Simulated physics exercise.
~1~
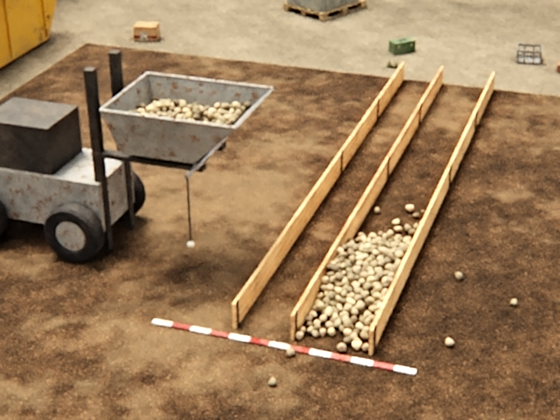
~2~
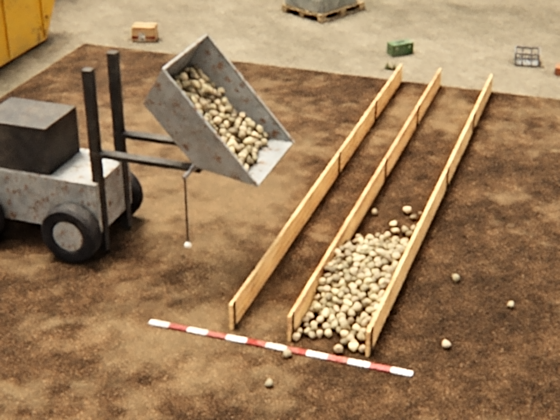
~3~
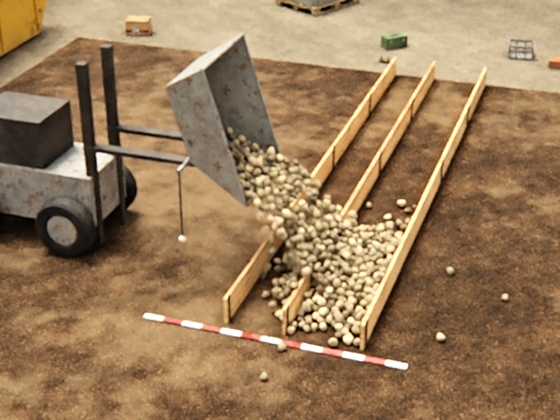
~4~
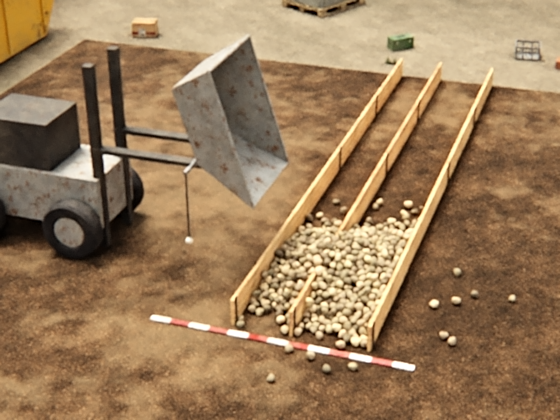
A forklift's grey skip tips rightward, pouring smooth stones across both board-lined bays until it empties.
